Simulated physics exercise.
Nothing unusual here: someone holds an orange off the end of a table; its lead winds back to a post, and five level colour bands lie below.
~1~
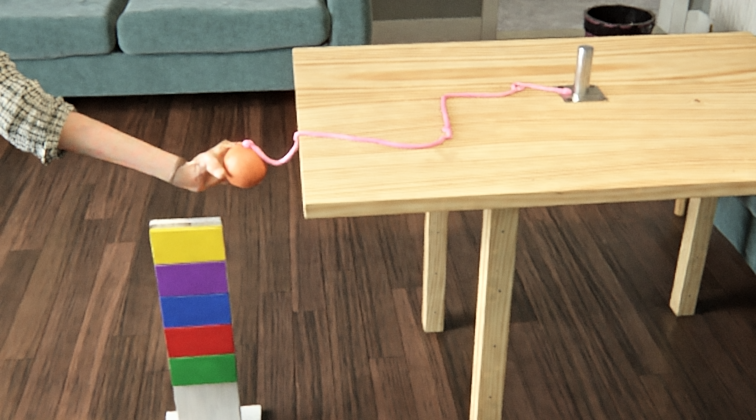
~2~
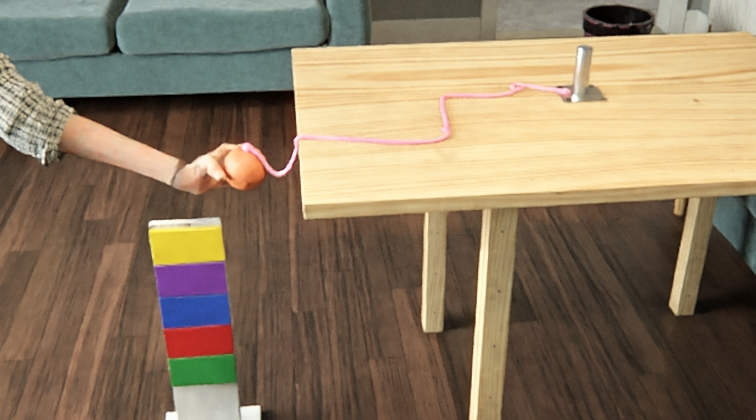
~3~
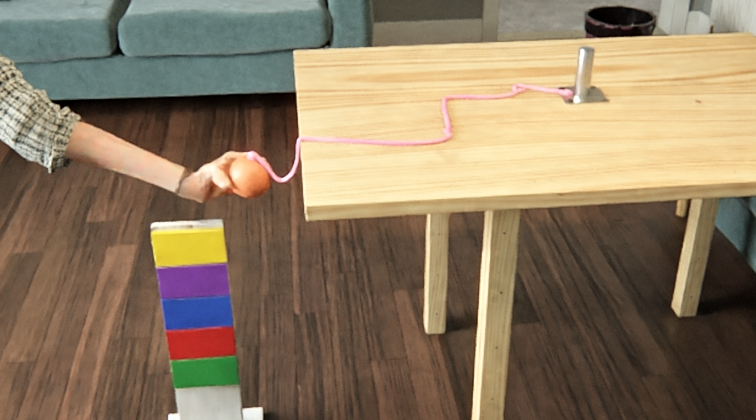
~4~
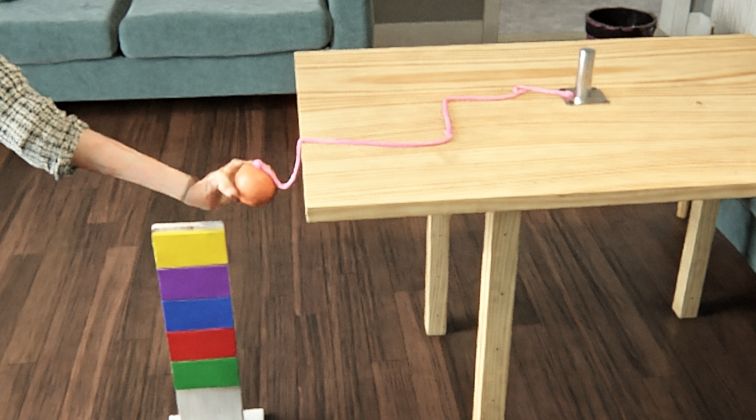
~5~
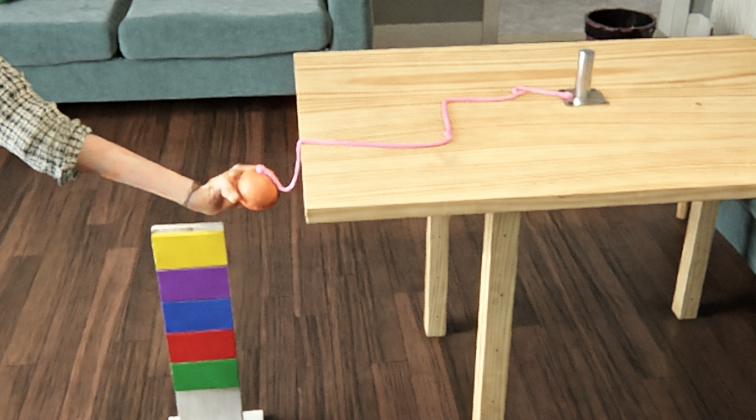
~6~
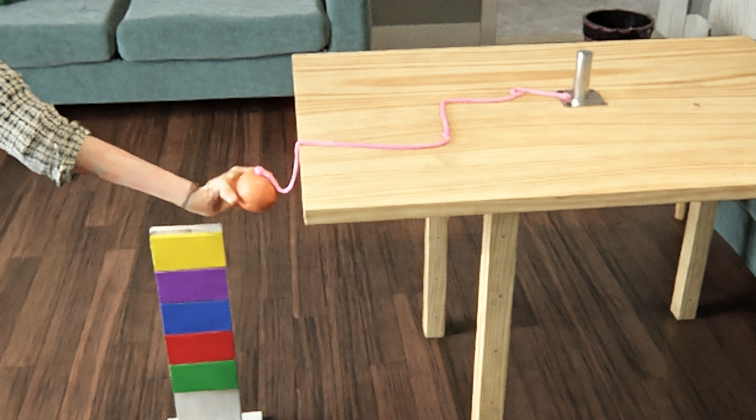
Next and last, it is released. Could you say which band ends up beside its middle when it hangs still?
Sure, it is red.
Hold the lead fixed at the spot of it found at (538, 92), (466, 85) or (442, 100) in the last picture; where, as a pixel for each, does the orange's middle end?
First try (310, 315), second try (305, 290), third try (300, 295).
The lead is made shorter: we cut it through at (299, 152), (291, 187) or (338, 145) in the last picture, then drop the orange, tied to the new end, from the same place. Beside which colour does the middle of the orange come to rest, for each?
Try by try, the answer is purple; blue; yellow.
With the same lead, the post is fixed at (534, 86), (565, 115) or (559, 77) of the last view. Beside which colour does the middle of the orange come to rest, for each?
Result 1: Green. Result 2: Green. Result 3: Red.
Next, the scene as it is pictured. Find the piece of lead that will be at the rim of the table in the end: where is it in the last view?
That point sits at about (438, 144).
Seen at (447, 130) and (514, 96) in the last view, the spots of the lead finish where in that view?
(338, 118) and (481, 106), approximately.
Soon after, orange near (285, 327); level with red.
After that, orange near (320, 313); level with red.
And then, orange near (298, 329); level with red.
In the end, orange near (310, 326); level with red. Its centre hangs level with the red band.
